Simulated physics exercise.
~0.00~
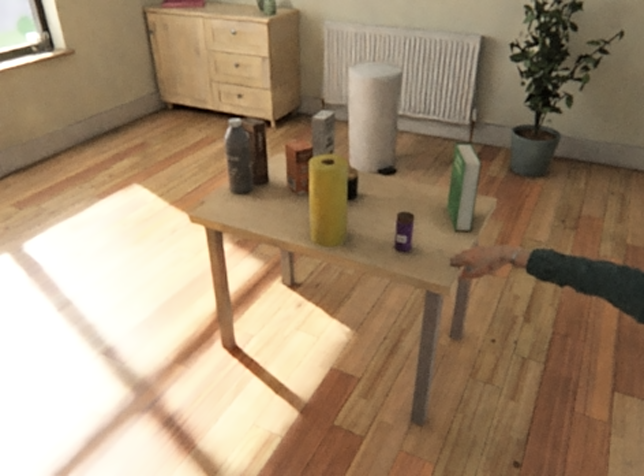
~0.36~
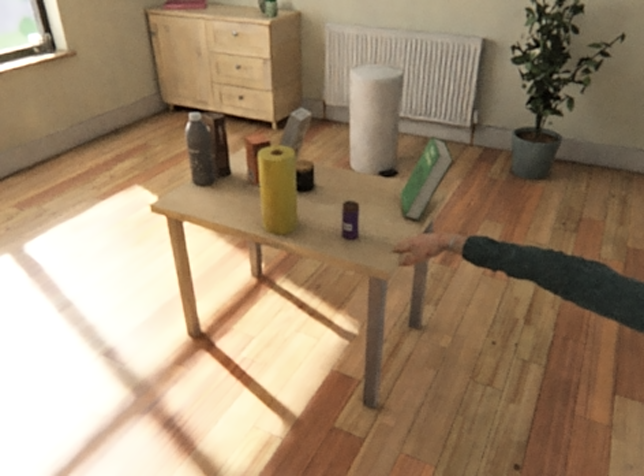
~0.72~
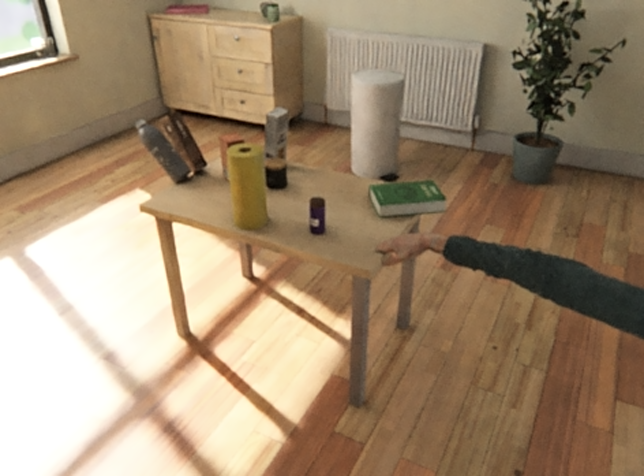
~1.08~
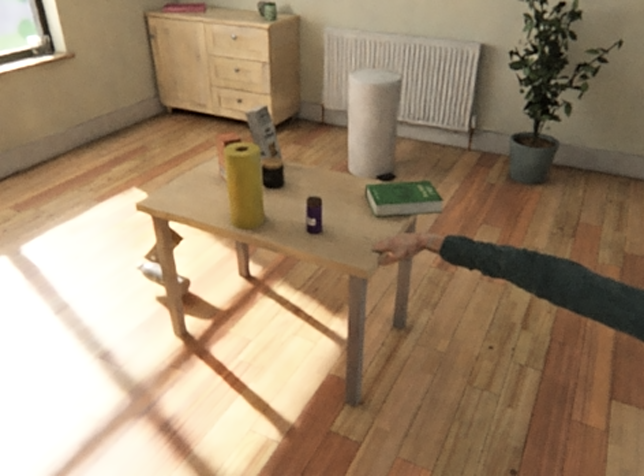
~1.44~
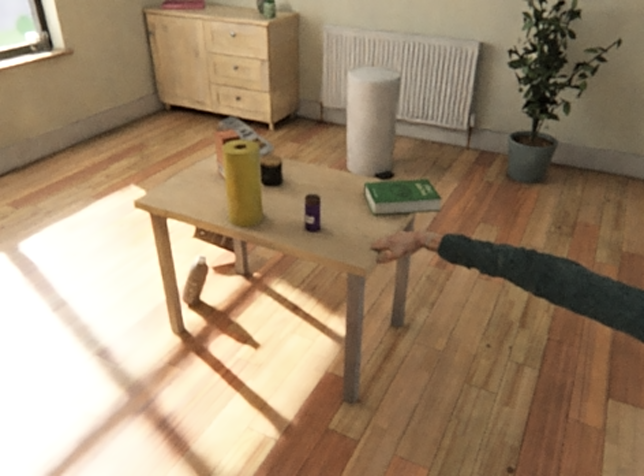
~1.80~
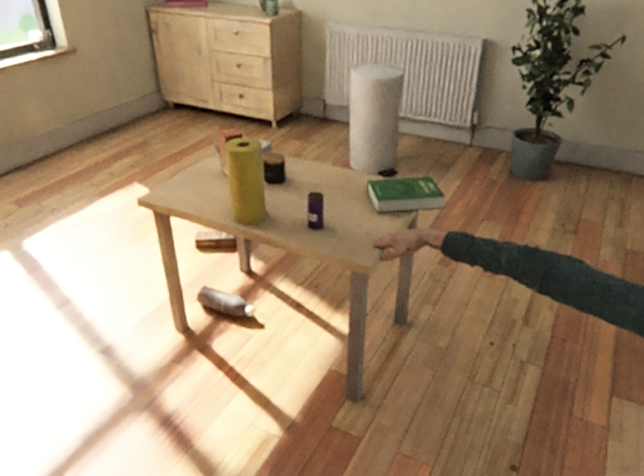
Sunlit room with a hand shoving a wooden table left, bottle and brown carton falling to the floor, book and white carton toppling on top.
